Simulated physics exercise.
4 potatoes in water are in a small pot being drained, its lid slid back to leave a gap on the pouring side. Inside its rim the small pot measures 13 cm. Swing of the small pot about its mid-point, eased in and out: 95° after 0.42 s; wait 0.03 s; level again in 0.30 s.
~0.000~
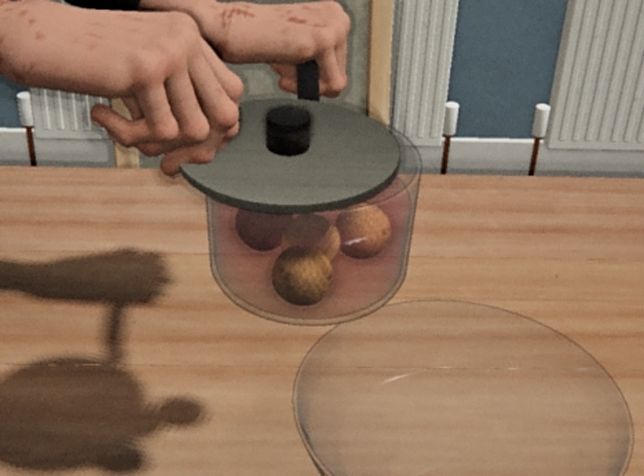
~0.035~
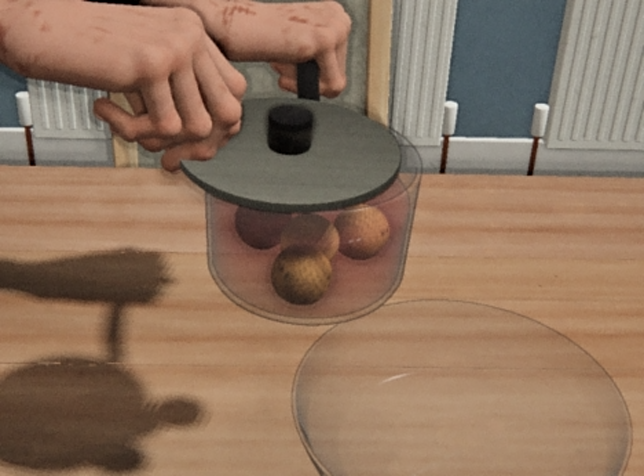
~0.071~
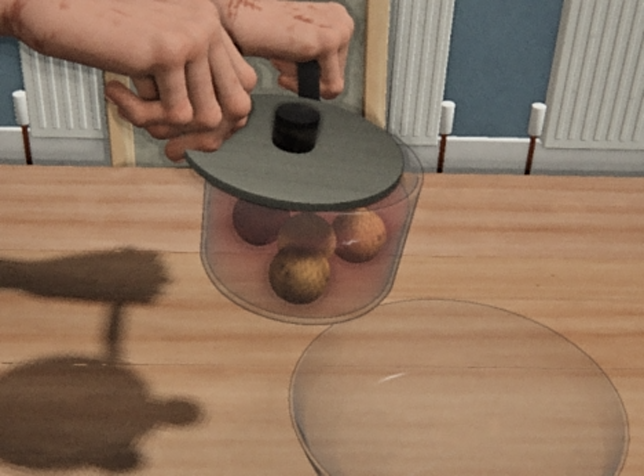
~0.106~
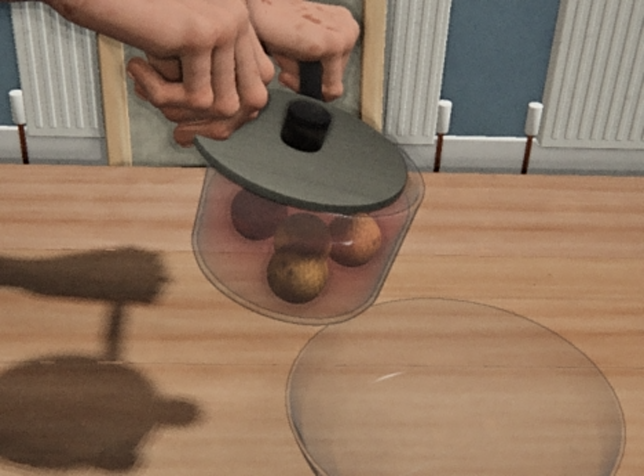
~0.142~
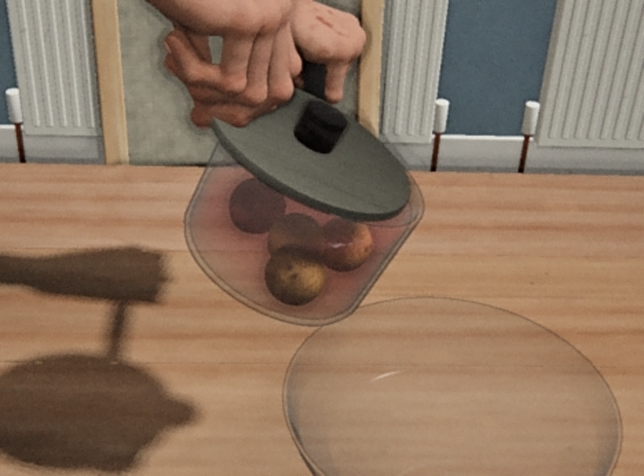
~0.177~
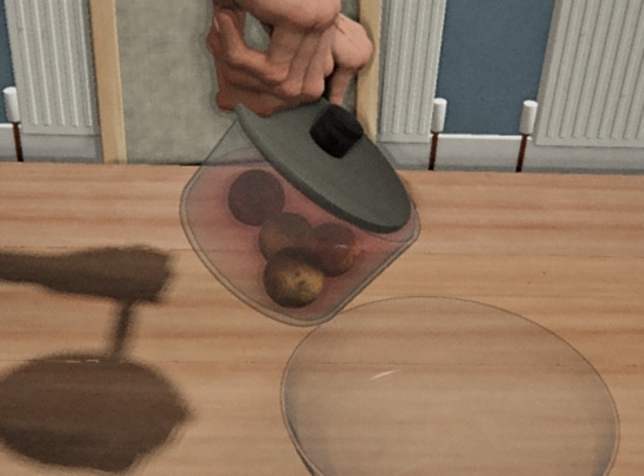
A small clear pot is held by two hands above a pale wooden table, seen from slightly above, with white radiators and a blue wall behind. It contains pinkish liquid and four brownish balls under a dark grey lid with a black knob, with a large clear bowl at lower right and shadows at left. The hands tilt the pot rightward, slowly then faster, as the camera drifts slightly right.
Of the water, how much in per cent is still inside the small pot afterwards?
Close to 44 per cent is left.
Then, 0.32 s in, the tilt is 83° and 83 per cent of the water is still in the small pot.
Then, 0.43 s in, the tilt is 95° and 65 per cent of the water is still in the small pot.
Then, 0.54 s in, the tilt is 76° and 50 per cent of the water is still in the small pot.
Then, 0.66 s in, the tilt is 20° and 44 per cent of the water is still in the small pot.
Finally, 44 per cent of the water is still in the small pot.
